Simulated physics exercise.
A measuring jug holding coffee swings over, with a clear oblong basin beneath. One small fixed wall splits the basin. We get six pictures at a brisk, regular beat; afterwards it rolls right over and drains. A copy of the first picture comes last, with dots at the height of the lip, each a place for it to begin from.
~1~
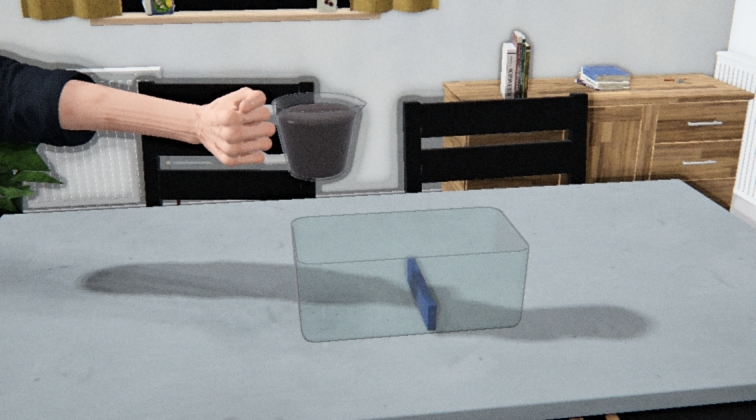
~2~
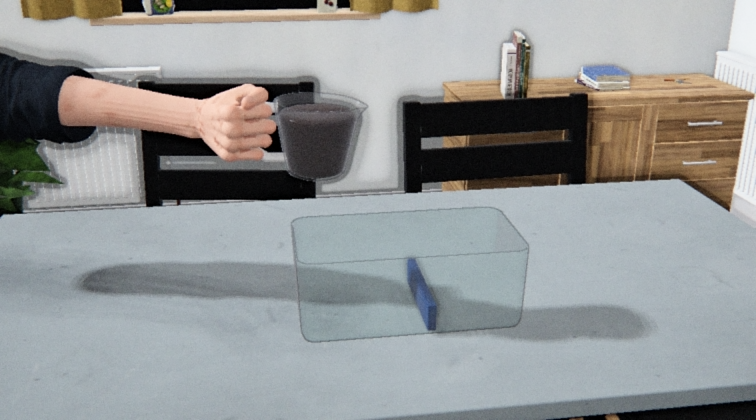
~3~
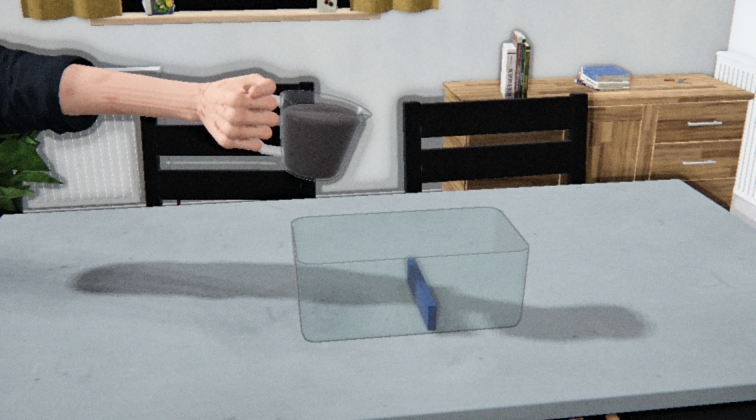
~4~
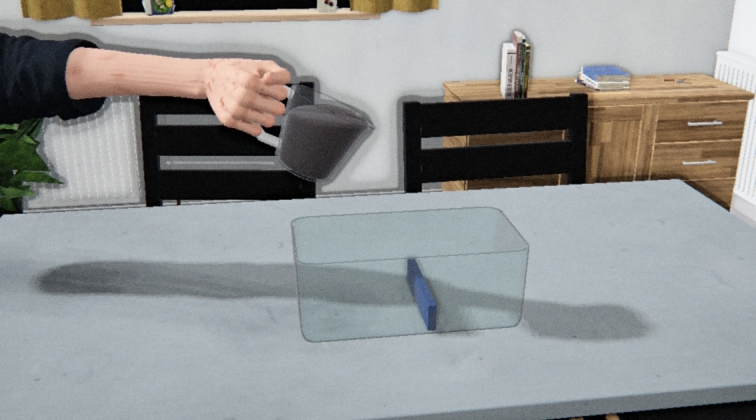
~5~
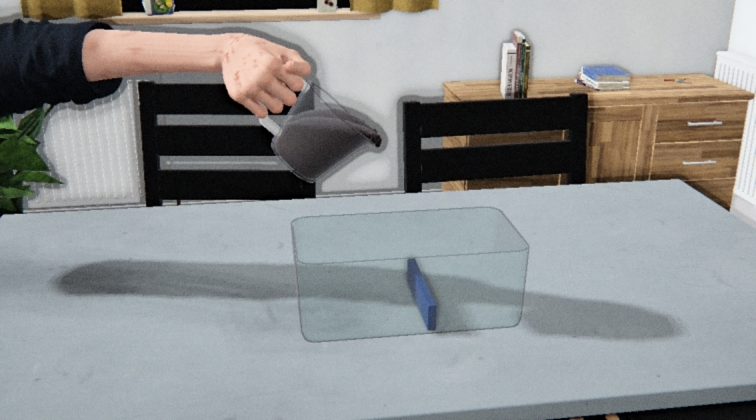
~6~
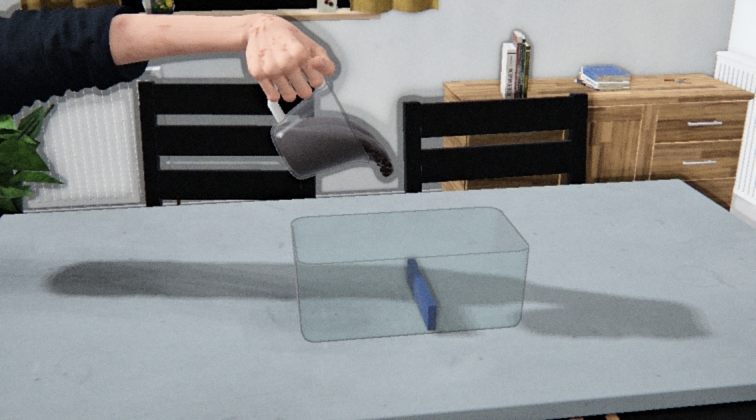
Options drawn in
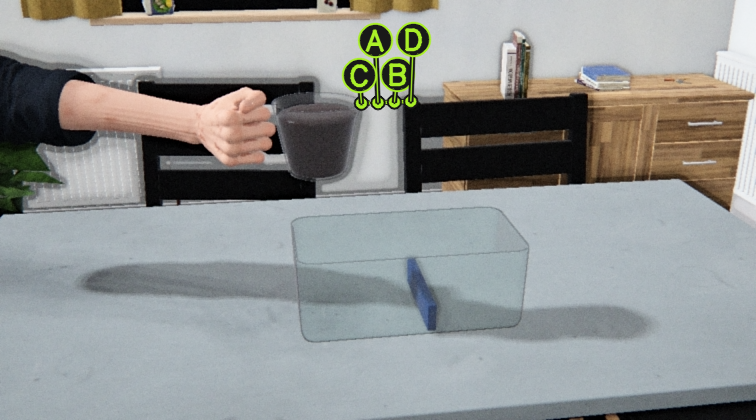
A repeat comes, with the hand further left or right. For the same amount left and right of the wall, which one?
I would pick place B.
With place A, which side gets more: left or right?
The left one.
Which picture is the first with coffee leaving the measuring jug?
Picture 5.
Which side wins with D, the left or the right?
More ends on the right.
On the marked copy, A at (377, 102); B at (394, 102); C at (361, 103); D at (410, 101).
If A is chosen, about 66 % ends left of the wall and 31 % right of it; 4 % is lost outside.
If B is chosen, about 52 % ends left of the wall and 43 % right of it; 5 % is lost outside.
If C is chosen, about 79 % ends left of the wall and 14 % right of it; 7 % is lost outside.
If D is chosen, about 25 % ends left of the wall and 71 % right of it; 5 % is lost outside.
